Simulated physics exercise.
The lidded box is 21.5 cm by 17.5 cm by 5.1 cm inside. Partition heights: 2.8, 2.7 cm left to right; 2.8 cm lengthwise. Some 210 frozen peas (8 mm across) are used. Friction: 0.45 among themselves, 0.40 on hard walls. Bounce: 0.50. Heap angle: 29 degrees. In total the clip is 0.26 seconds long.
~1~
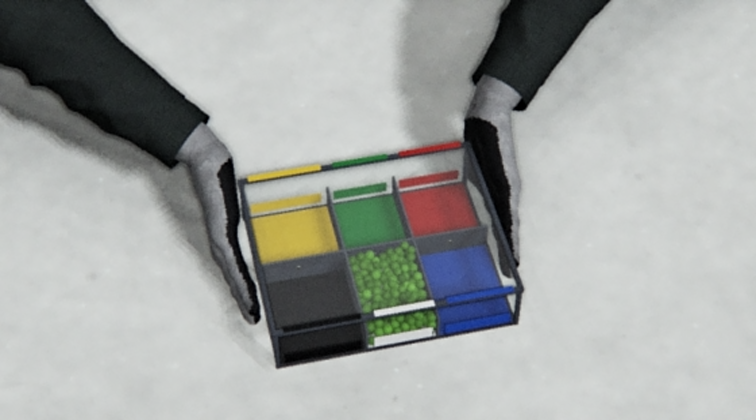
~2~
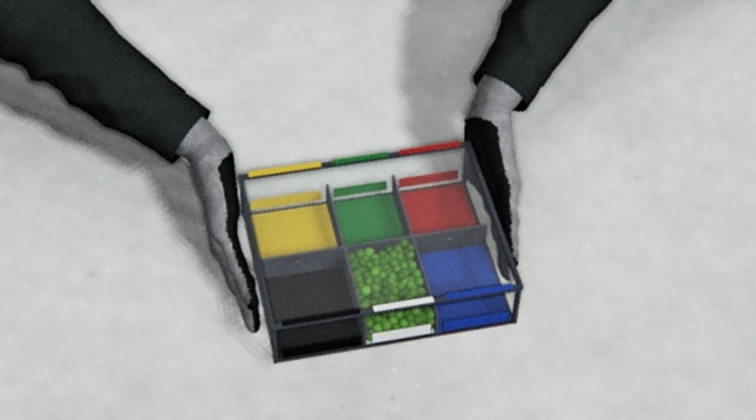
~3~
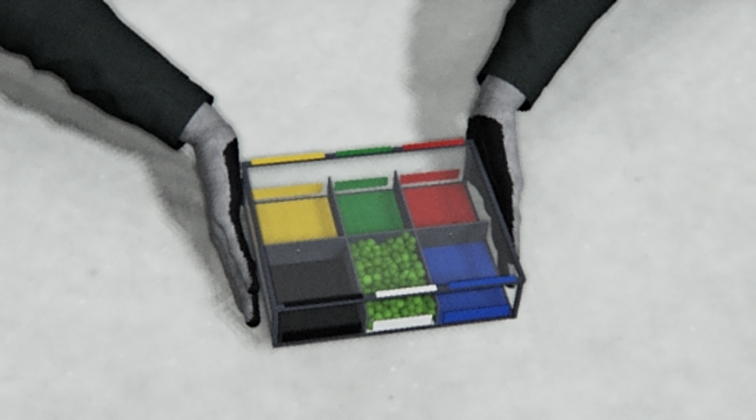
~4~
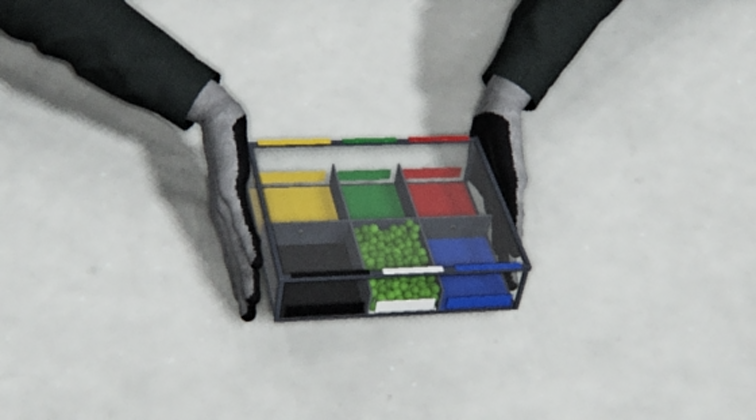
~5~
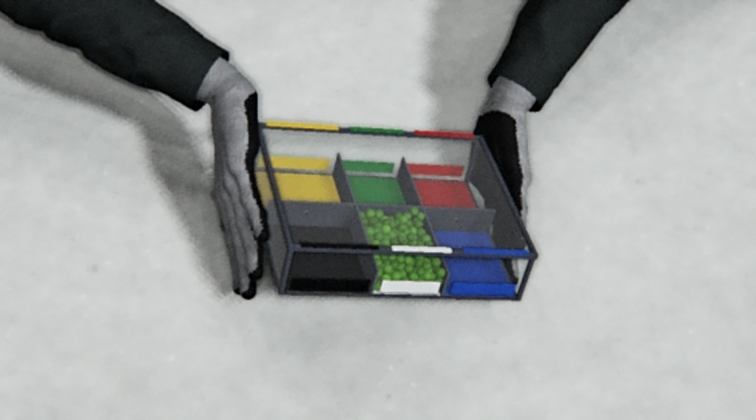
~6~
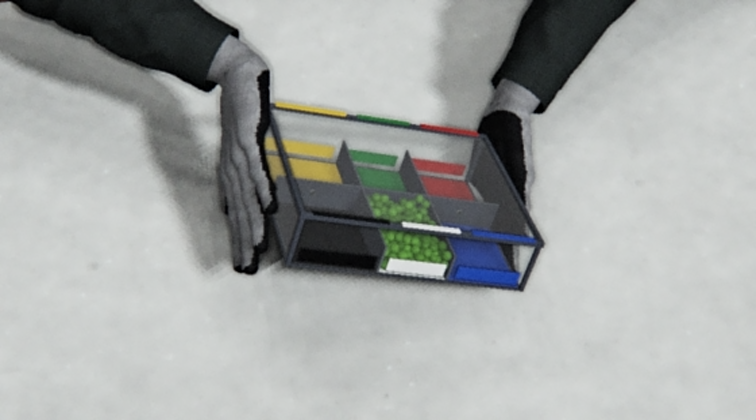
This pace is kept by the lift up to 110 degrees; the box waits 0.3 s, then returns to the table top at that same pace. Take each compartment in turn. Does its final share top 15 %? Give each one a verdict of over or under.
Red - over; blue - under; green - under; yellow - under; white - under; black - under.
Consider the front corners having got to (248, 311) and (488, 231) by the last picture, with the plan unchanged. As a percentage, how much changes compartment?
About 100 %.
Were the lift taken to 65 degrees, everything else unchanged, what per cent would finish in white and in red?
White: 60; red: 35 (per cent).
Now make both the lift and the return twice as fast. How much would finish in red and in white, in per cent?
Red 90 %; white 0 %.
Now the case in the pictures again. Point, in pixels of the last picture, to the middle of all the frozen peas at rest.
(448, 205).
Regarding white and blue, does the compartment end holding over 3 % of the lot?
Note - white negative, blue affirmative.
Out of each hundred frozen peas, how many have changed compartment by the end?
The answer is close to 100 percent.
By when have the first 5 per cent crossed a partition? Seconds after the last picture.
I'd put it at about 0.45 seconds on the clock.
Then, 0.96 s after the last picture, tilt 110 degrees; red 85 %, blue 10 %, white 5 %.
Then, 1.60 s after the last picture, tilt 56 degrees; red 95 %, blue 5 %.
Then, 2.28 s after the last picture, tilt 0 degrees; red 95 %, blue 5 %.
In the end, red 95 %, blue 5 %, green 0 %, yellow 0 %, white 0 %, black 0 %.
